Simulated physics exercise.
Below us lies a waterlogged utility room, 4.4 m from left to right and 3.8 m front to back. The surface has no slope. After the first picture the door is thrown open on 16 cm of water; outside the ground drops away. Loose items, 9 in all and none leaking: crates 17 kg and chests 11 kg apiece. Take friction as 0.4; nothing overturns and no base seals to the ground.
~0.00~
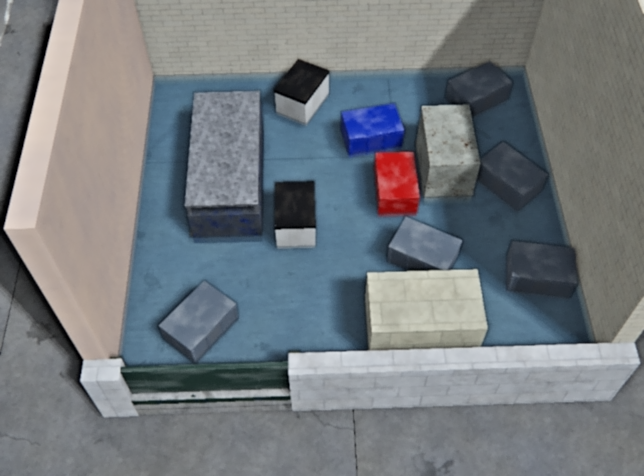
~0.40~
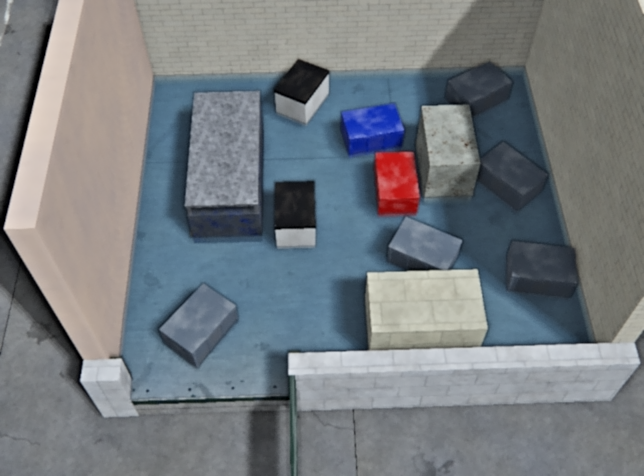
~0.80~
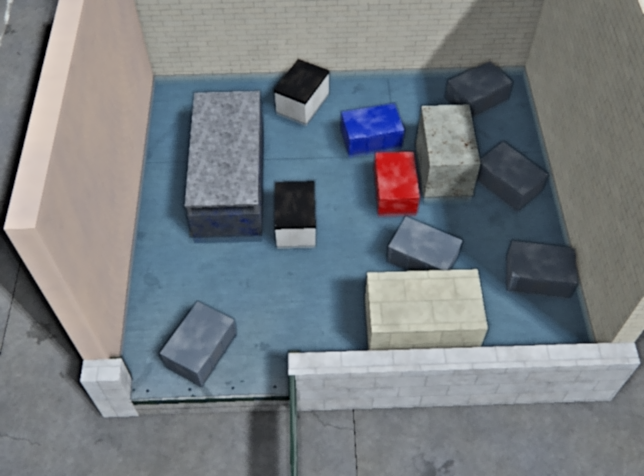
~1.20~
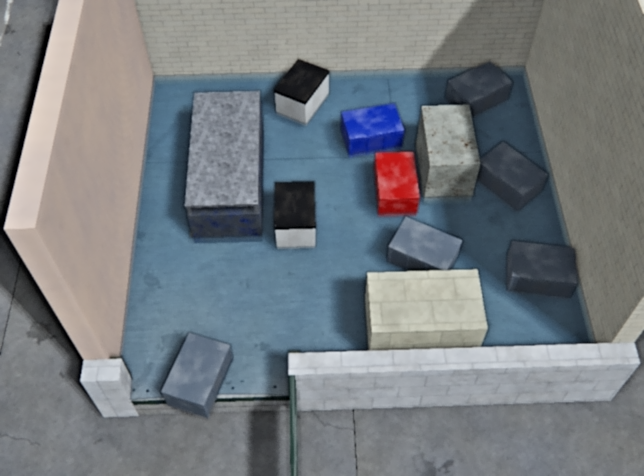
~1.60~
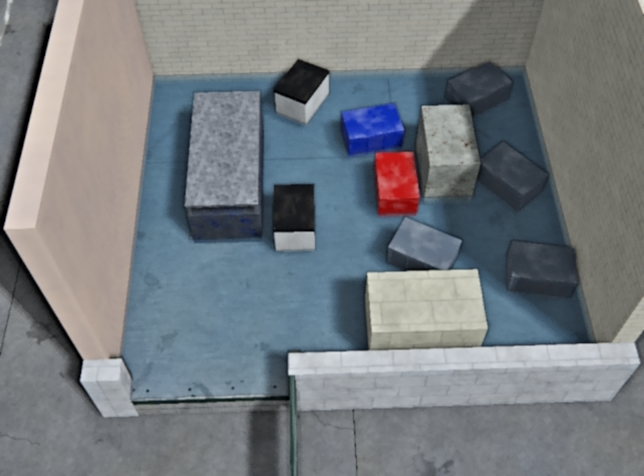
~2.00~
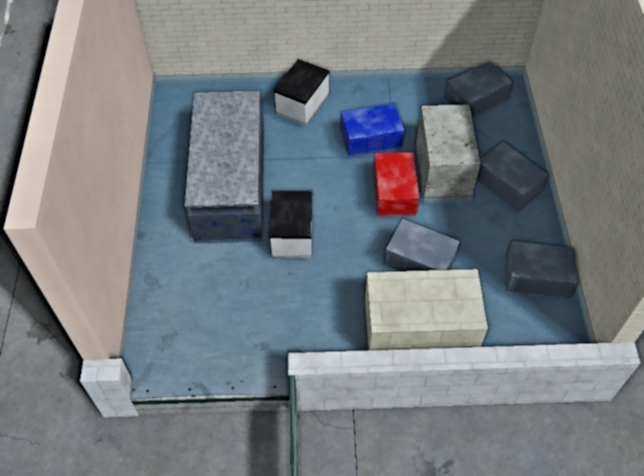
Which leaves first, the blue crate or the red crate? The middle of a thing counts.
The red one.
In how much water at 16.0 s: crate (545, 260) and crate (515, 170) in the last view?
Roughly 8 and 8 cm.
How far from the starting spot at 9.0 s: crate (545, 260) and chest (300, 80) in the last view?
In turn: 50 cm, 40 cm.
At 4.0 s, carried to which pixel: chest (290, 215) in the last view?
Near (223, 275).
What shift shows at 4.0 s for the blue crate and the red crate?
About 20 and 30 cm.
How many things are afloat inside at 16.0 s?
5 of them.
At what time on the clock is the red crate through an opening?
Near 11.0 s.
After 4.0 s the blue crate is near (366, 136), 0.2 m from its start, afloat; the red crate is near (382, 192), 0.3 m from its start, afloat; 1 of 9 are out; 8 afloat.
After 9.0 s the blue crate is near (325, 178), 0.9 m from its start, afloat; the red crate is near (295, 287), 1.6 m from its start, afloat; 3 of 9 are out; 6 afloat.
After 16.0 s the blue crate is near (236, 308), 2.6 m from its start, afloat; the red crate has gone out (at 11.2 s); 4 of 9 are out; 5 afloat.
After 20.0 s the blue crate is near (207, 374), 3.3 m from its start, aground; the red crate has gone out (at 11.2 s); 4 of 9 are out; 1 afloat.
